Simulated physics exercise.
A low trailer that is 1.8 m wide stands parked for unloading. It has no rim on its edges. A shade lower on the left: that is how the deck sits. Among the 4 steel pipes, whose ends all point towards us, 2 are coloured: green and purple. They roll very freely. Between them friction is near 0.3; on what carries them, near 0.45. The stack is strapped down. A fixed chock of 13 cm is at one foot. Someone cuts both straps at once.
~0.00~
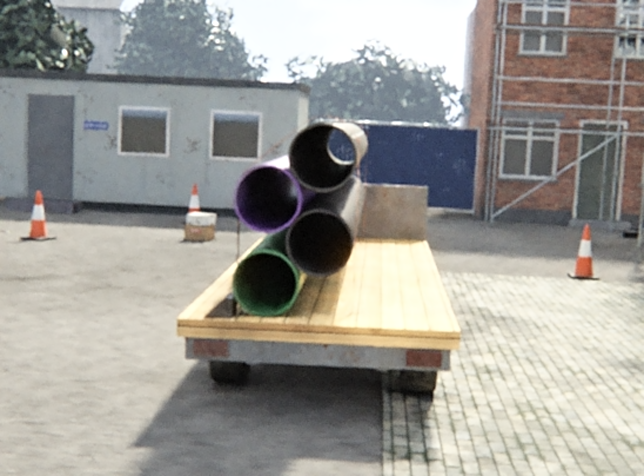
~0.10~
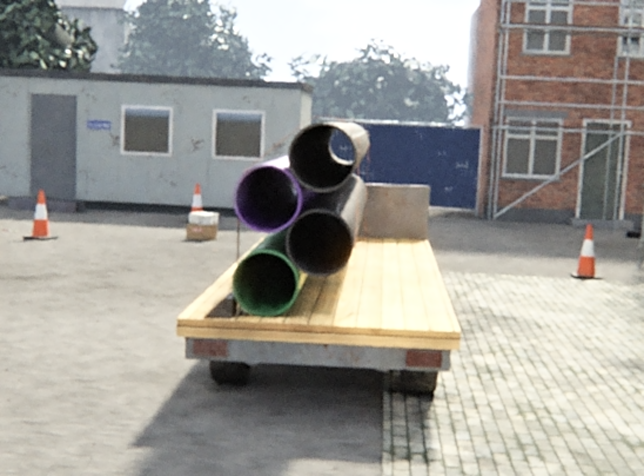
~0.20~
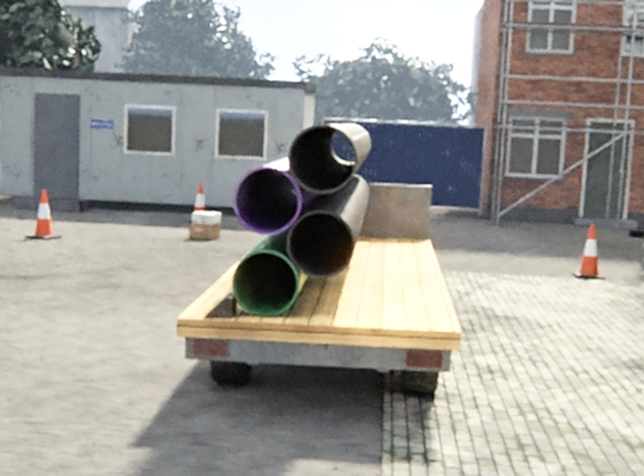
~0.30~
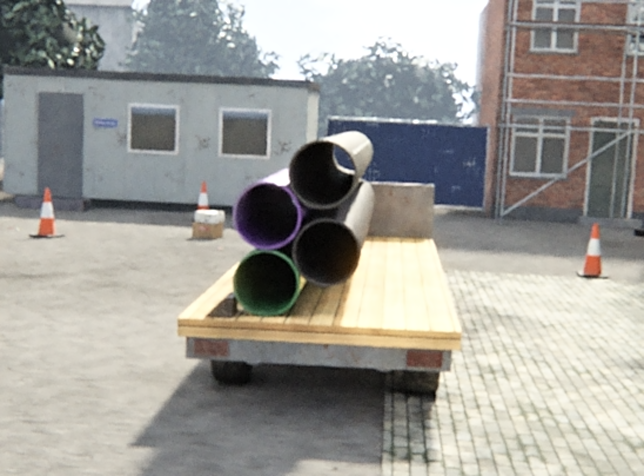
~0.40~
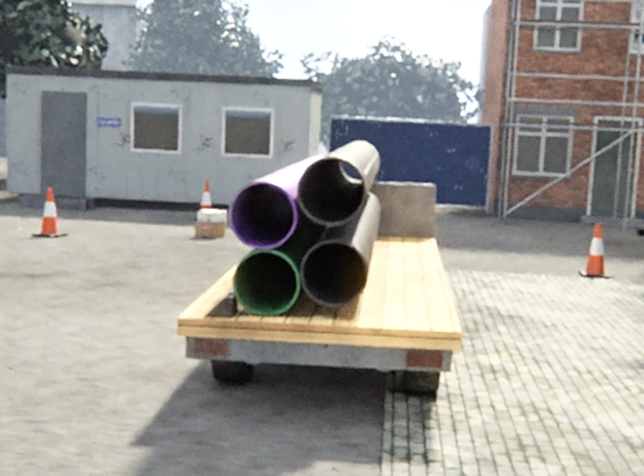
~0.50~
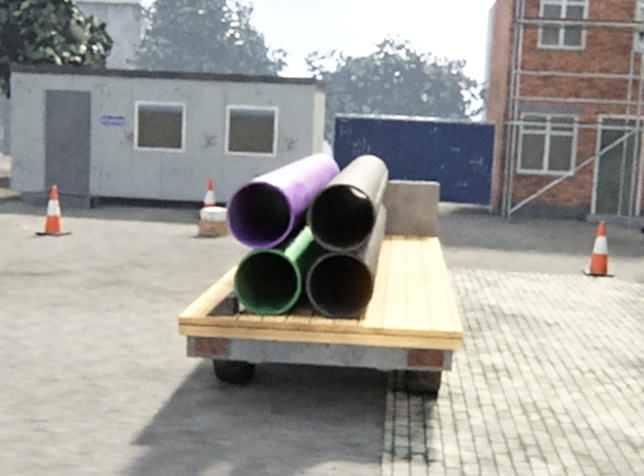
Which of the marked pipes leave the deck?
Green: Stays put. Purple: Drops off.
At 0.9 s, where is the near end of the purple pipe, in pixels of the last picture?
Position: About (228, 226).
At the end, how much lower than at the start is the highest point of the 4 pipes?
Roughly 80 cm.
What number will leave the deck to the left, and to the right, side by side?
Left 1, right 1.
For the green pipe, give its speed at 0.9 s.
Near 0.0 m/s.
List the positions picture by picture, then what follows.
Green at (265, 284), purple at (268, 199); straps tight; chock at (228, 307); the deck is a shade lower on the left; 1 of the 4 lie on the deck itself, in the first frame.
Green at (265, 284), purple at (267, 199); straps tight, in the second frame.
Green at (265, 284), purple at (267, 201); straps gone, in the third frame.
Green at (266, 283), purple at (267, 215); straps gone, in the fourth frame.
Green at (266, 283), purple at (263, 215); no straps, in the fifth frame.
Green at (267, 282), purple at (260, 215); no straps; chock at (230, 306), in the sixth frame.
After 0.9 s, green is on the deck, 55 cm from the left edge; purple is up on others, 30 cm from the left edge, rolling left; 0 of 4 are off.
After 1.4 s, purple is dropping off the left side; no change for green; 2 of 4 are off.
At rest (5.3 s), green is on the deck, 55 cm from the left edge; purple is on the ground to the left; 2 of 4 are off.
